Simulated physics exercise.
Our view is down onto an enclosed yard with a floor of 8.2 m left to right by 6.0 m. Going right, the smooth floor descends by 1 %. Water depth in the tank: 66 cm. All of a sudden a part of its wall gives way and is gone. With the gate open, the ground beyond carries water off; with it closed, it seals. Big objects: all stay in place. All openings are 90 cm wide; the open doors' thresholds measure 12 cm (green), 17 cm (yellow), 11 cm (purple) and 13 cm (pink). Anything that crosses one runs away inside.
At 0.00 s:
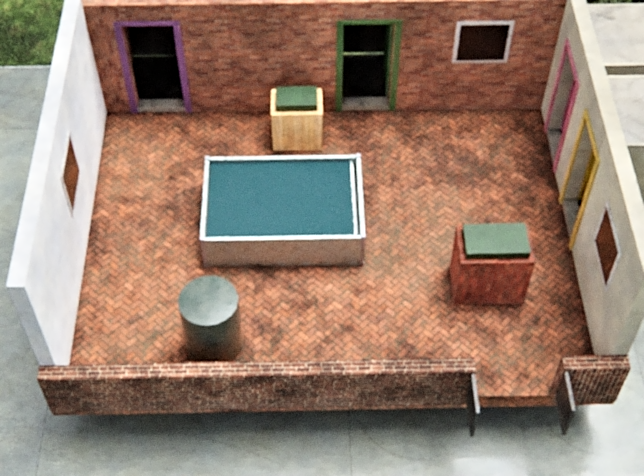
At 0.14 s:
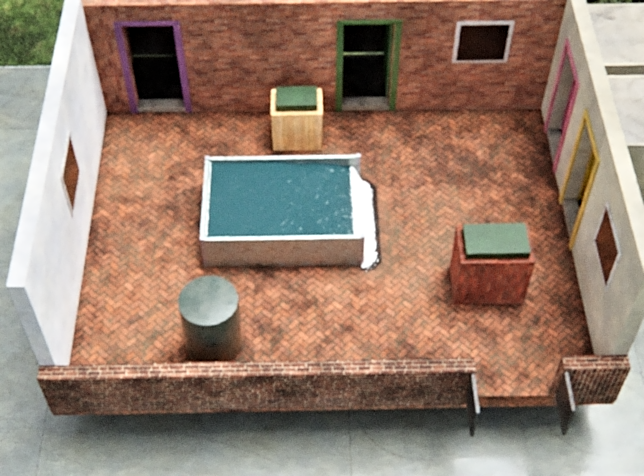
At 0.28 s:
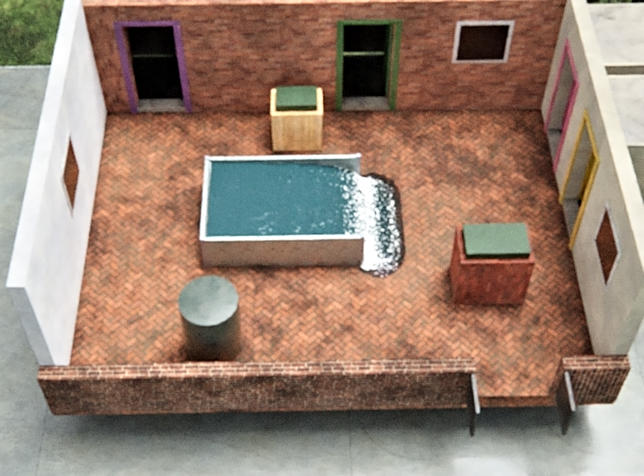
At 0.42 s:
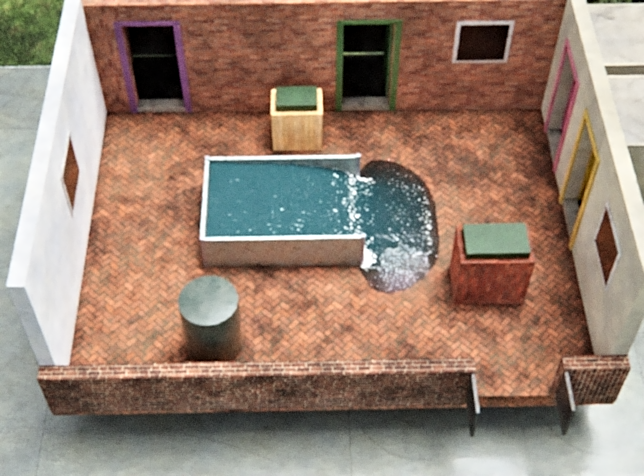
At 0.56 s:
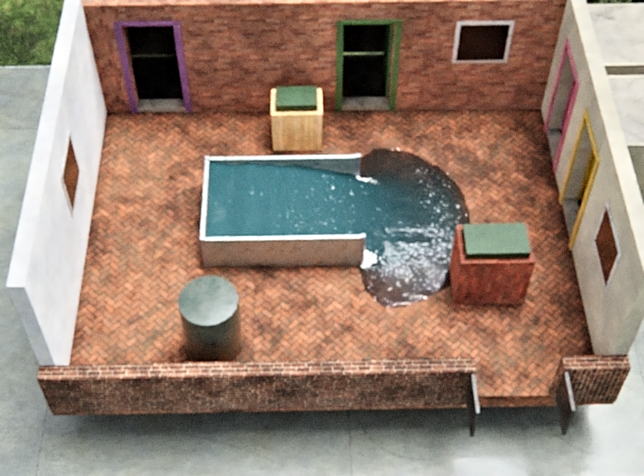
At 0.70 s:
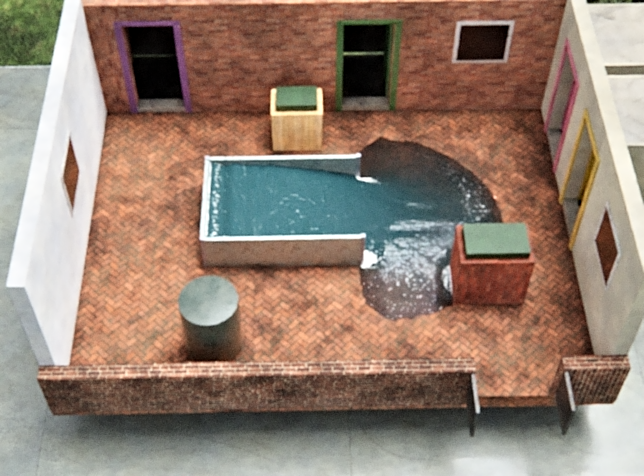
In a walled brick yard, a tank's right side vanishes and water spreads rightward around a red block.
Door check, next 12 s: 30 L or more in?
In the end the green door remains within the limit; the yellow door breaks the limit; the purple door remains within the limit; the pink door breaks the limit.
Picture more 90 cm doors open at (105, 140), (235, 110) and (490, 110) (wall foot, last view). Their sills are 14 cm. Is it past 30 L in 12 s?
The first one doesn't reach it, the second one doesn't reach it, and the third one exceeds it.
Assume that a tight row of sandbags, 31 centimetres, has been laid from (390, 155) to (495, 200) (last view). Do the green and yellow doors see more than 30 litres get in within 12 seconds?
At the green door the limit is not reached, and at the yellow door it is exceeded.
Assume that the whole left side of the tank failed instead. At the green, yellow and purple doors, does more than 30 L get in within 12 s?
So green stays lower, yellow stays lower, purple tops it.
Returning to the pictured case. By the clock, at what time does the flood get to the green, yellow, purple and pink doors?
Door times: Green 2.4 s / yellow 1.0 s / purple 6.5 s / pink 1.4 s.
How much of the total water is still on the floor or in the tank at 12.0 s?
Roughly 74 per cent is still there.
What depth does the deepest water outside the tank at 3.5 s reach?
Roughly 30 cm.
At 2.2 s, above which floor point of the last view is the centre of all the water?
Around (391, 223).
After 1.4 s water covers 30 % of the floor and is deepest (28 cm) near (373, 237); green door not reached, yellow door 29 cm at the sill, 12 L in, purple door not reached, pink door 7 cm at the sill, 0 L in.
After 2.2 s water covers 40 % of the floor and is deepest (39 cm) near (564, 251); green door not reached, yellow door 36 cm at the sill, 76 L in, purple door not reached, pink door 24 cm at the sill, 10 L in.
After 3.5 s water covers 45 % of the floor and is deepest (30 cm) near (536, 116); green door 1 cm at the sill, 0 L in, yellow door 27 cm at the sill, 187 L in, purple door not reached, pink door 26 cm at the sill, 75 L in.
After 7.0 s water covers 70 % of the floor and is deepest (18 cm) near (592, 381); green door 7 cm at the sill, 0 L in, yellow door 12 cm at the sill, 217 L in, purple door 2 cm at the sill, 0 L in, pink door 12 cm at the sill, 127 L in.
After 12.0 s water covers 90 % of the floor and is deepest (10 cm) near (552, 195); green door 6 cm at the sill, 0 L in, yellow door 8 cm at the sill, 217 L in, purple door 5 cm at the sill, 0 L in, pink door 9 cm at the sill, 128 L in.
